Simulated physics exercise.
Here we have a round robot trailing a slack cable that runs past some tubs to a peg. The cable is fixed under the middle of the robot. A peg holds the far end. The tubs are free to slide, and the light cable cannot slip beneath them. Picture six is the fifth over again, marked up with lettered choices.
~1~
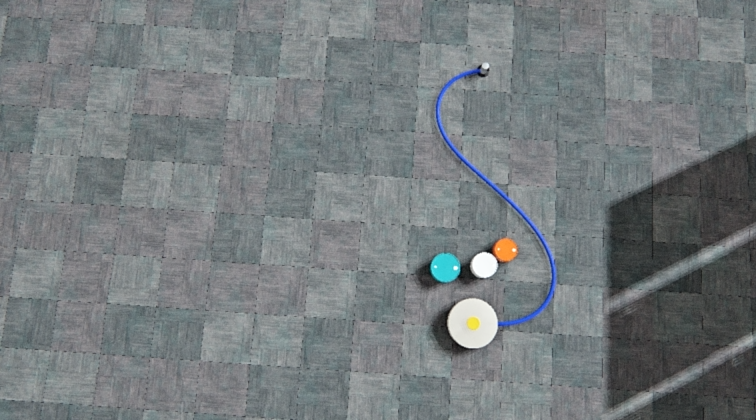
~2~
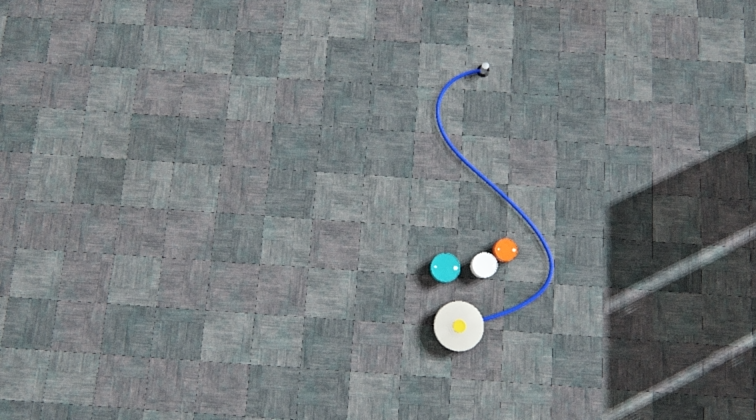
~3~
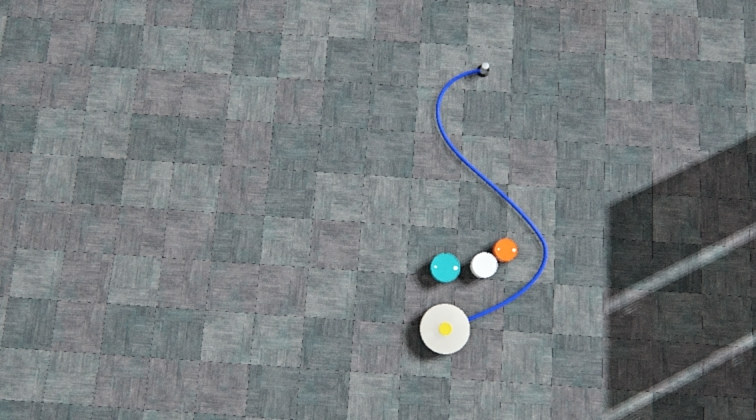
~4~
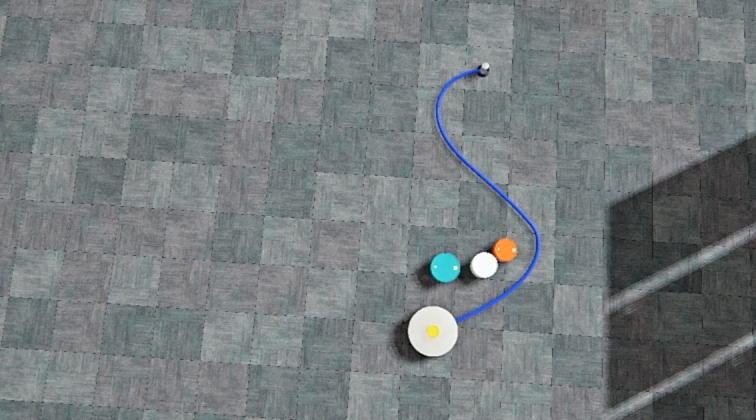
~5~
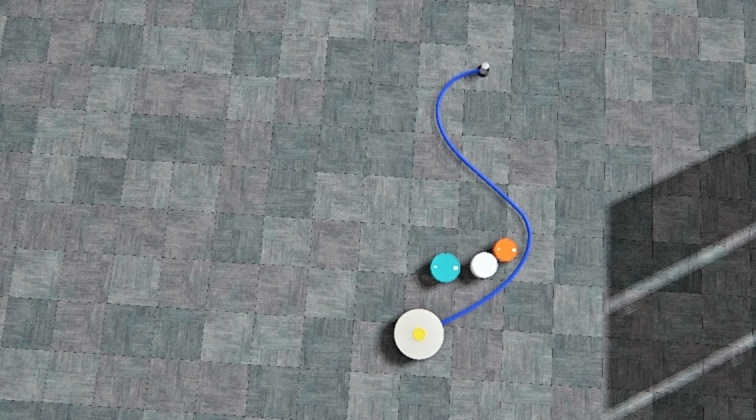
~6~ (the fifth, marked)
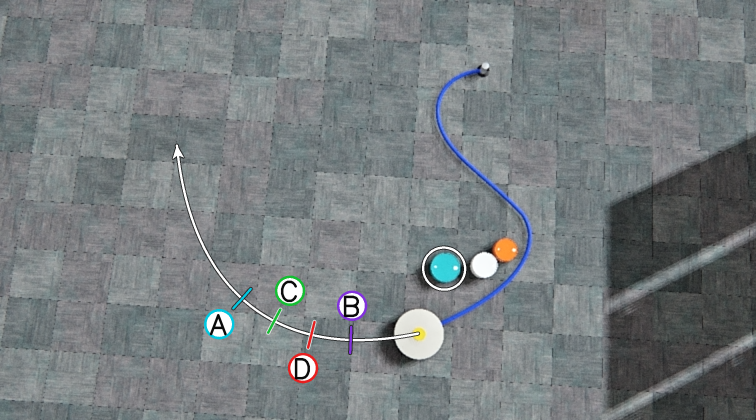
The clip shows a round white robot with a yellow center, joined by a curving blue cord to a small peg, sliding slowly left across a gray carpet as the cord draws closer to three still tubs, turquoise, white and orange.
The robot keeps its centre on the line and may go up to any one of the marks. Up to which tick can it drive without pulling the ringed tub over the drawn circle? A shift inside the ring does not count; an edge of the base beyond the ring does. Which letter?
Stop at D.
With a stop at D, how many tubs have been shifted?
Two.
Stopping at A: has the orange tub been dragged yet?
Yes.
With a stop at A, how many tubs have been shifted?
By then, three.
On the marked copy, A at (242, 299); B at (351, 340); C at (274, 321); D at (311, 335); the ring at (444, 269); the route from (418, 334) via (245, 301) to (177, 145).
Taking D. A third of the way, robot (381, 339); turquoise tub (445, 268).
Two thirds of the way, robot (342, 340); turquoise tub (445, 268).
When it is over, robot (310, 335); white tub (472, 259); orange tub (484, 240); turquoise tub (445, 268); the turquoise tub is still in its ring.
As for the rest, A drags the ringed tub to (408, 242); B is safe but short; C drags the ringed tub to (427, 256).
